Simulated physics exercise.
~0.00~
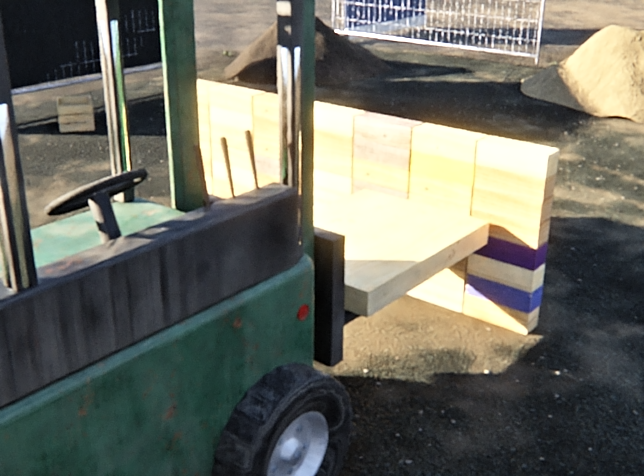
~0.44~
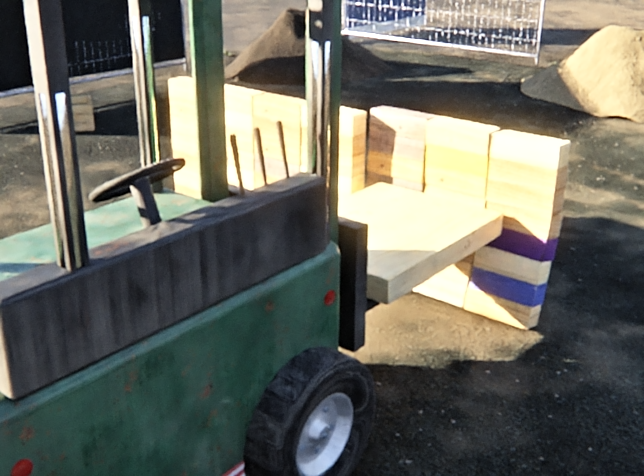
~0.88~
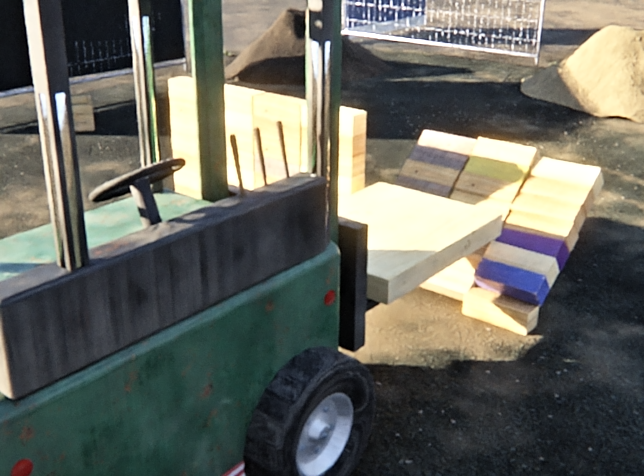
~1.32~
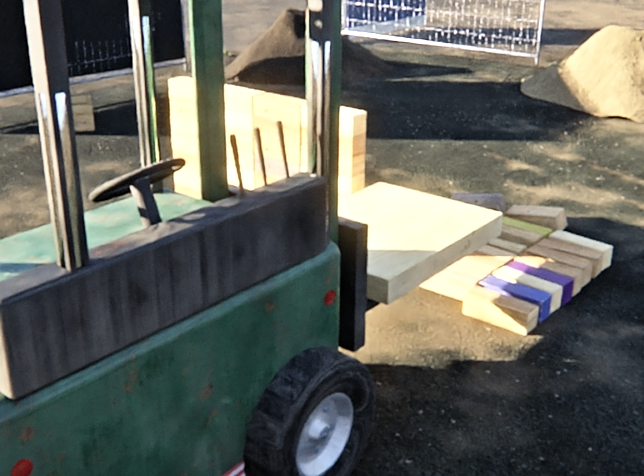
To begin with, a green lift truck carrying a flat, pale load faces a wall of light timber pieces, with purple and blue ones near its right end. The truck moves a little to the right, and its load pushes into the wall, tilting the right-hand part away. The truck then stops, but the struck section keeps leaning and its columns topple backward. The falling pieces, the purple and blue ones among them, come down together and lie in rows on the dark ground. The left part of the wall stays standing behind the truck.
